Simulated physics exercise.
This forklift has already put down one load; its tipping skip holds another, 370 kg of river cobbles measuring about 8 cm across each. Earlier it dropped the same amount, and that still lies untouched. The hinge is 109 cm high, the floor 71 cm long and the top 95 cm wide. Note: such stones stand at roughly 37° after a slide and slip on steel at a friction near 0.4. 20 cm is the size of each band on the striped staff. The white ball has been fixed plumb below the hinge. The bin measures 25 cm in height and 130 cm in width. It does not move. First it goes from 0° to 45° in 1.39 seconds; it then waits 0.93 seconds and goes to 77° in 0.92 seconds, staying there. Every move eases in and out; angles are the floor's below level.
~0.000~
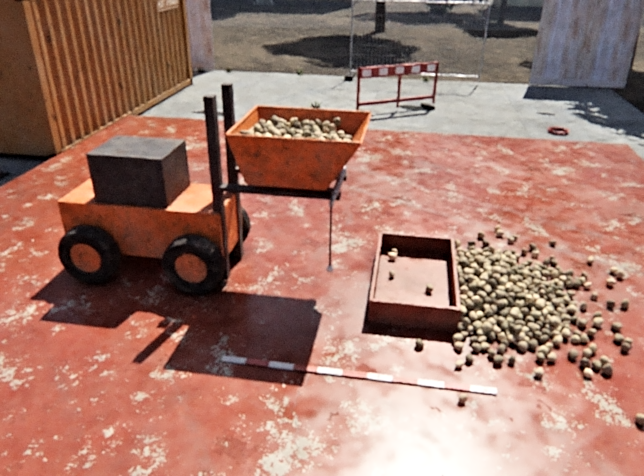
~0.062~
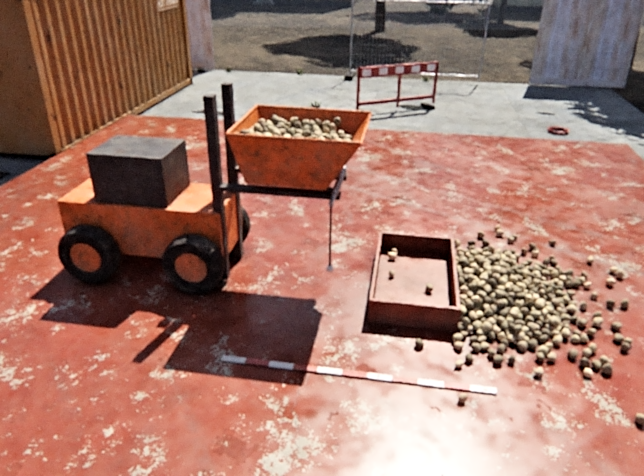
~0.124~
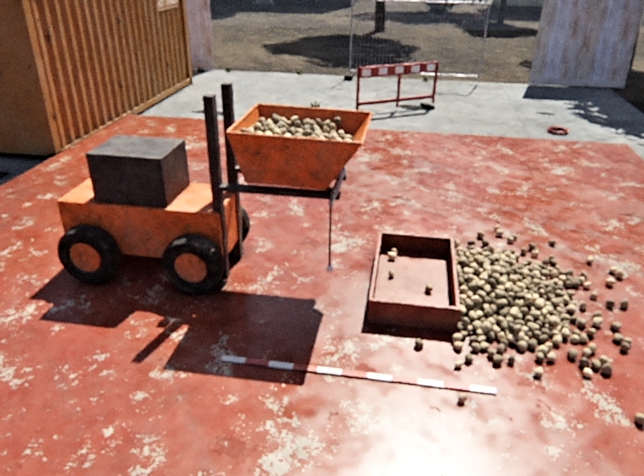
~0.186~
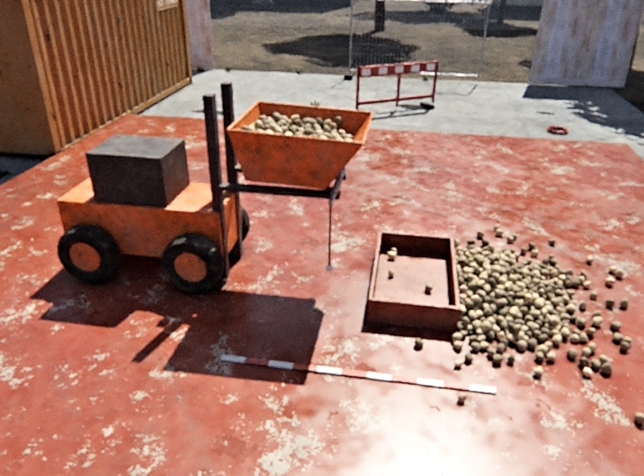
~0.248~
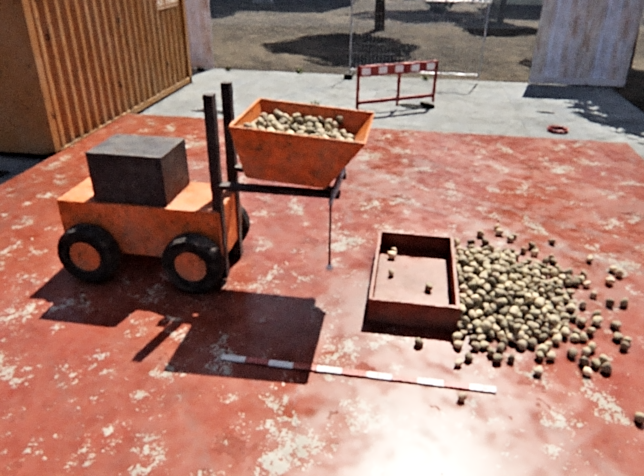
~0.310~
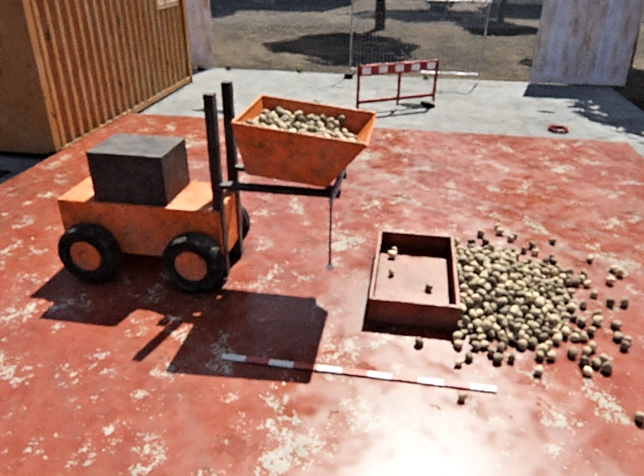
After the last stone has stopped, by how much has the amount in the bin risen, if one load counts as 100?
It has risen by about 78 per cent of a load.
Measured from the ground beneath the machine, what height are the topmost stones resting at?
I'd say close to 42 cm above the ground.
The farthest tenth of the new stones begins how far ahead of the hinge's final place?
About 130 centimetres ahead of it.
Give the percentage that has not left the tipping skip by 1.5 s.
Close to 100 in a hundred.
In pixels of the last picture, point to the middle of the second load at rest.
Roughly at pixel (431, 274).
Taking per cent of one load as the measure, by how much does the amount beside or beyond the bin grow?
Close to 20 parts in a hundred.
After 1.0 s the floor is at 38°; in per cent of one load, 100 in the tipping skip, 1 in the bin, 99 beside or beyond the bin; the foremost stones are past the picture's edge.
After 1.5 s the floor is at 45°; in per cent of one load, 100 in the tipping skip, 1 in the bin, 99 beside or beyond the bin; the foremost stones are past the picture's edge.
After 3.7 s the floor is at 77°; in per cent of one load, 44 in the tipping skip, 51 in the bin, 105 beside or beyond the bin; the foremost stones are past the picture's edge.
After 6.2 s the floor is at 77°; in per cent of one load, 0 in the tipping skip, 79 in the bin, 121 beside or beyond the bin; the foremost stones are past the picture's edge. Net gain in the bin, 78.
